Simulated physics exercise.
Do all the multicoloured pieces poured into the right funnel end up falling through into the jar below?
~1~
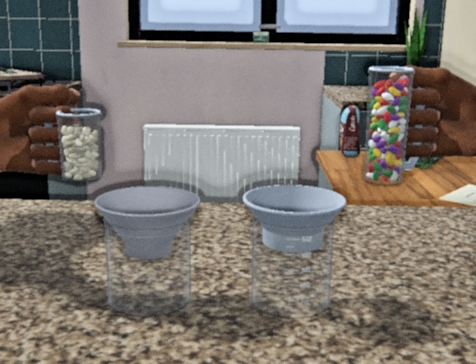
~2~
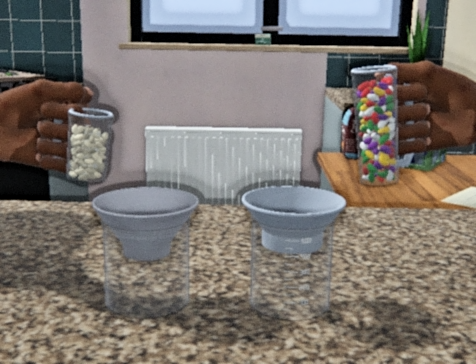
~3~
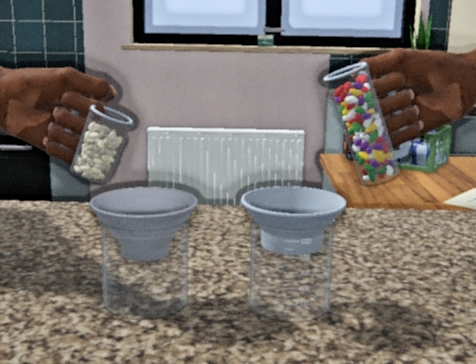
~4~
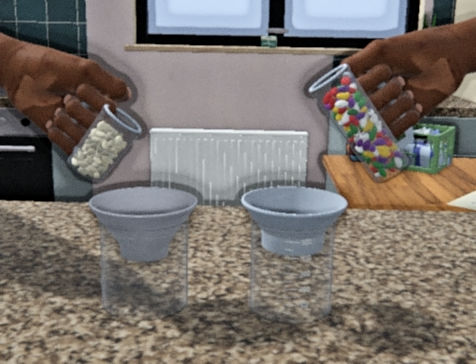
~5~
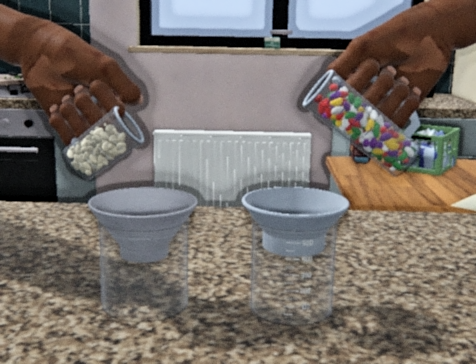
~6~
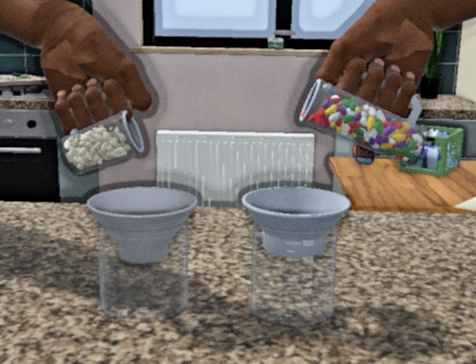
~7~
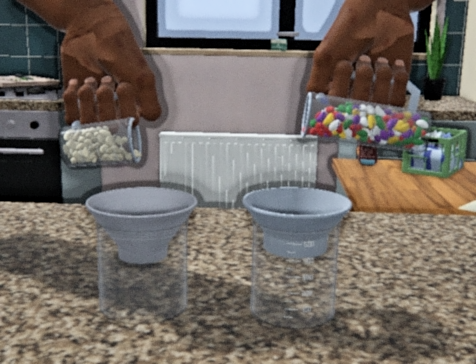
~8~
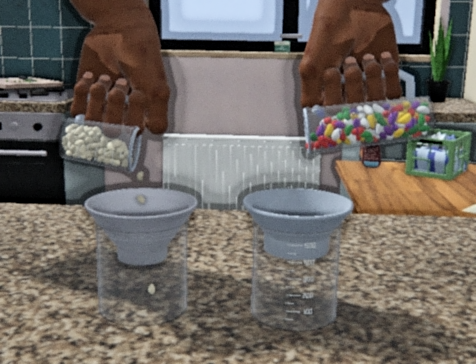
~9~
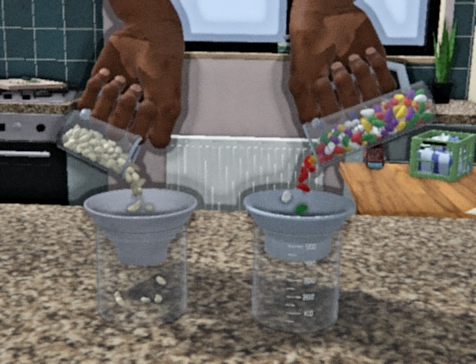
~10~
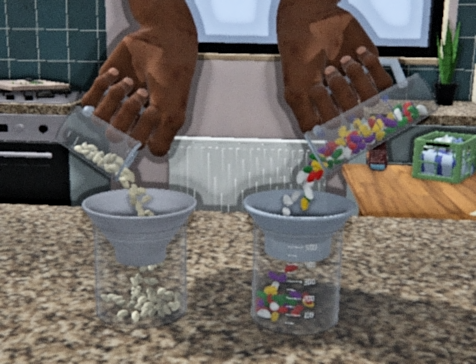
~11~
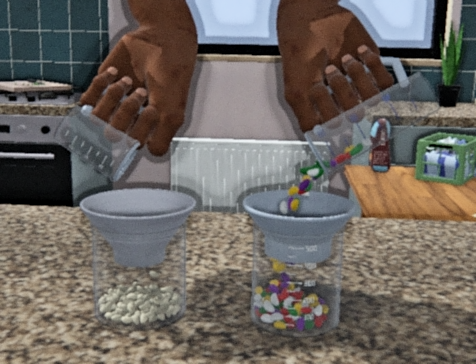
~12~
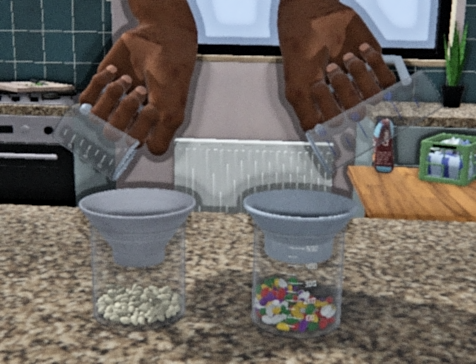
Yes, the multicoloured pieces all drop through the right funnel and come to rest in the jar below it.
